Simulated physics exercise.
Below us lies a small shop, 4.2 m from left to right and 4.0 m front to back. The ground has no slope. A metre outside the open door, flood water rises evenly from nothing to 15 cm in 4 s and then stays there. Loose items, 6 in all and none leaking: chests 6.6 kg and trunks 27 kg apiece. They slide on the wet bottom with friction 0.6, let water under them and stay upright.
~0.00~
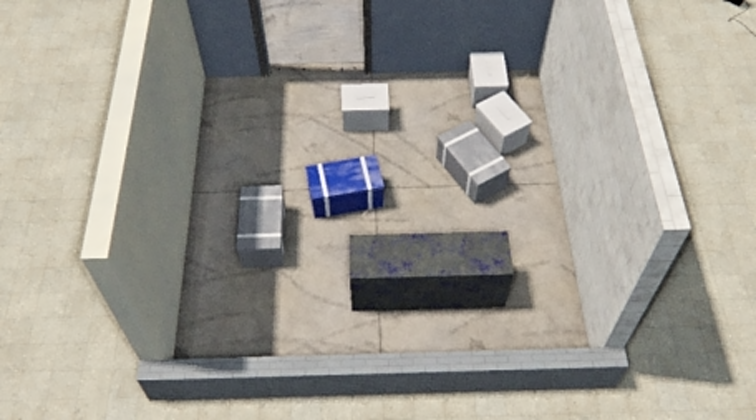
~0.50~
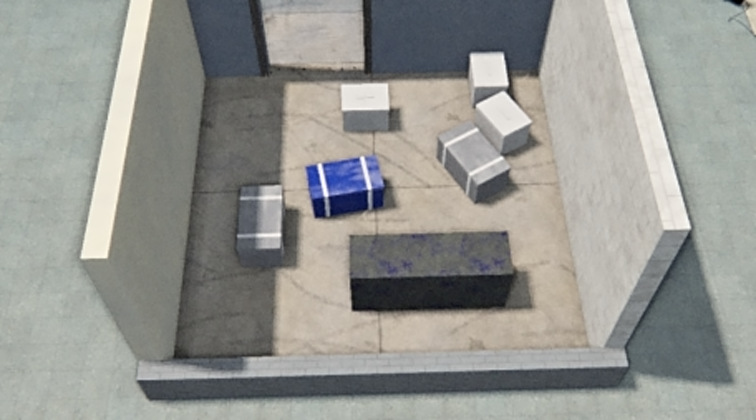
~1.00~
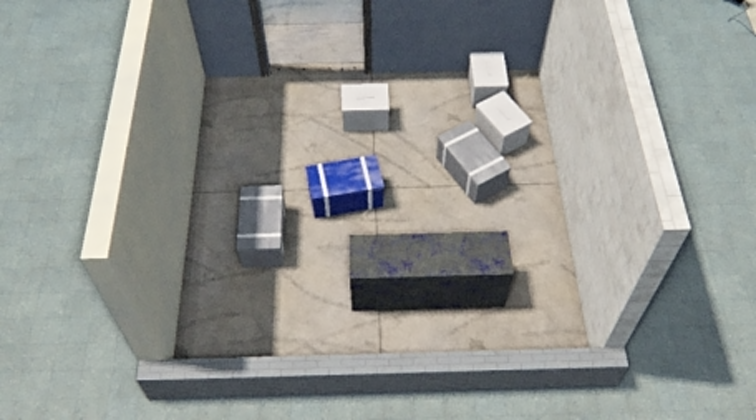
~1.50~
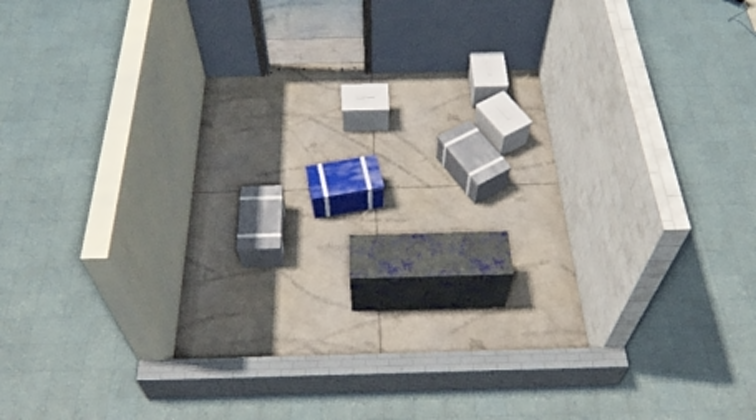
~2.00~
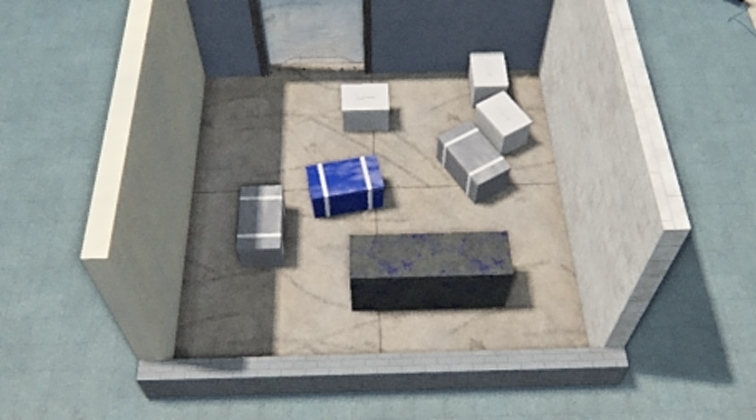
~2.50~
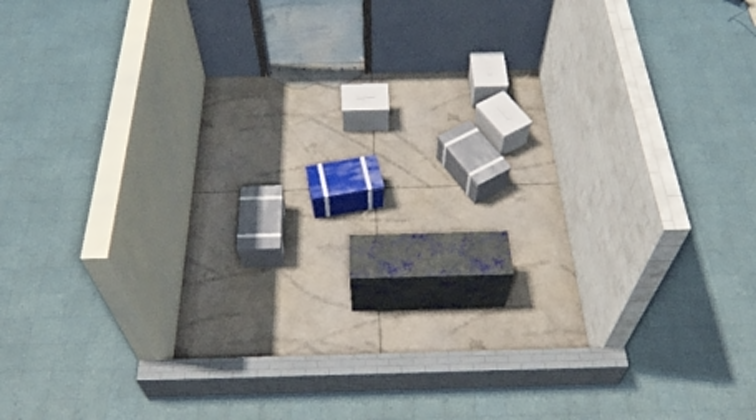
The clip opens on a roofless room seen from above, with pale, dry ground outside and a blue trunk among scattered boxes. Shallow water spreads over the ground outside, turning steadily bluer, and then tints the open doorway at the back, while nothing inside moves.
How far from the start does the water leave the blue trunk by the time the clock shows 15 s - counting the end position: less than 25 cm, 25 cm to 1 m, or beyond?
The blue trunk moves a short way.
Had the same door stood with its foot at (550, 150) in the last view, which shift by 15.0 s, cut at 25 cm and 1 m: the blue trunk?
In that case the blue trunk stays put.
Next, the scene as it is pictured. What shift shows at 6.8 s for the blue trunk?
Roughly 5 cm by then.
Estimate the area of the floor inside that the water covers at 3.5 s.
Roughly 1.5 m2.
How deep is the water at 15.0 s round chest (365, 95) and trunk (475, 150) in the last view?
About 6 and 7 cm.
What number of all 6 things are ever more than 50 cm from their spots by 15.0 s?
I count 3.
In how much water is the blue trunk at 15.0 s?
Roughly 9 cm.
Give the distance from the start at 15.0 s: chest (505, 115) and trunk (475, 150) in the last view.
In that order: 80 cm, 0 cm.
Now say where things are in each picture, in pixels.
The blue trunk at (344, 176) rests on the ground; 0.0 m2 under water; 0 of 6 have shifted, in the first frame.
The blue trunk at (344, 176) rests on the ground; water covers 0.0 m2; 0 of 6 have shifted, in the second frame.
The blue trunk at (344, 176) rests on the ground; 0.0 m2 under water; 0 of 6 have shifted, in the third frame.
The blue trunk at (344, 176) rests on the ground; 0.0 m2 under water; 0 of 6 have shifted, in the fourth frame.
The blue trunk at (344, 176) rests on the ground; water covers 0.0 m2; 0 of 6 have shifted, in the fifth frame.
The blue trunk at (344, 176), on the bottom; water covers 0.2 m2; 0 of 6 have shifted, in the sixth frame.
After 3.5 s the blue trunk is near (344, 176), 0.0 m from its start, aground; 0 afloat.
After 6.8 s the blue trunk is near (345, 178), 0.0 m from its start, aground; 1 afloat.
After 11.0 s the blue trunk is near (350, 189), 0.2 m from its start, aground; 2 afloat.
After 15.0 s the blue trunk is near (374, 229), 0.8 m from its start, afloat; 5 afloat.
